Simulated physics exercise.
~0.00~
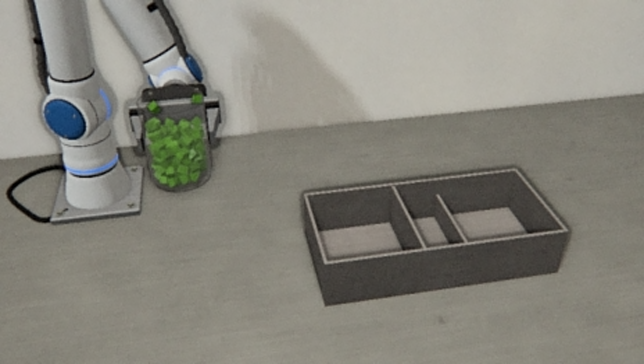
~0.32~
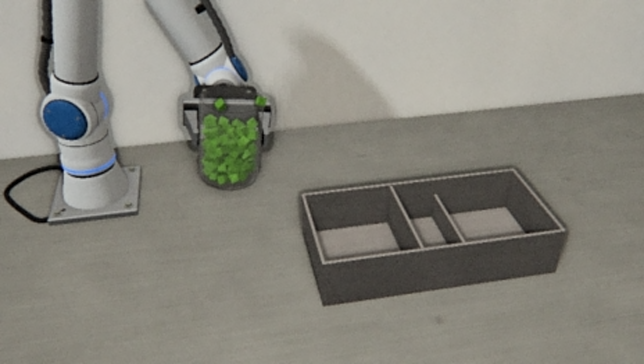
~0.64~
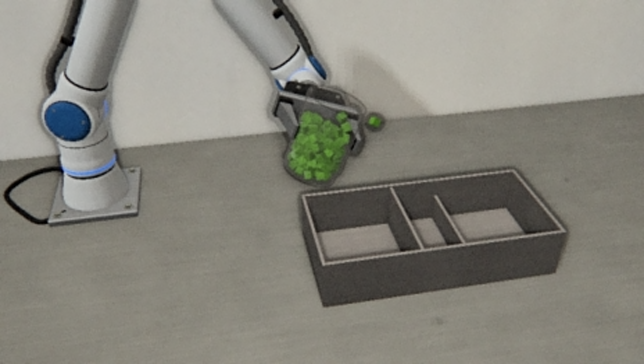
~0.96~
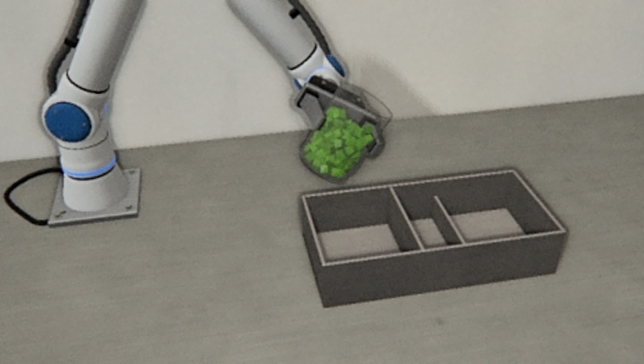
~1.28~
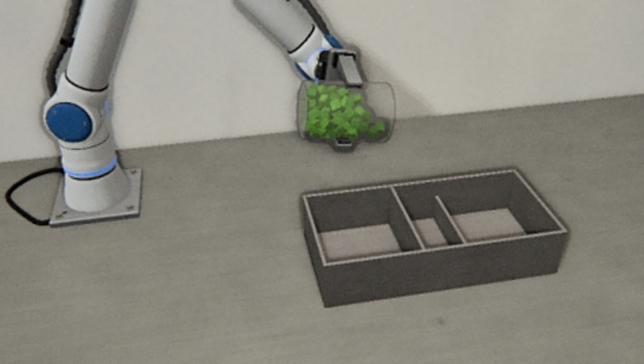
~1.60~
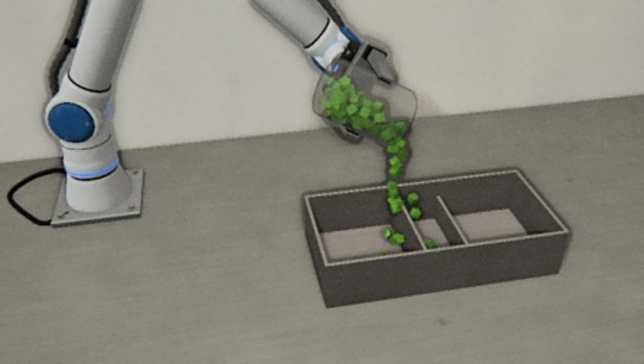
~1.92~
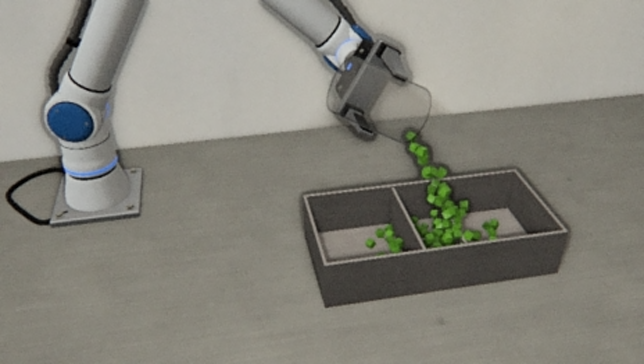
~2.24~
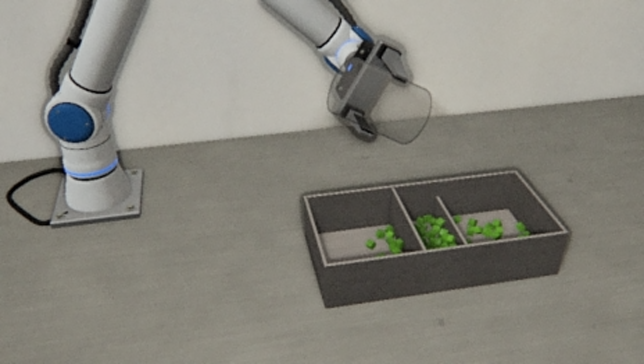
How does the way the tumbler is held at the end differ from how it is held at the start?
At the start the arm holds the tumbler upright, and at the end it holds it upside down.
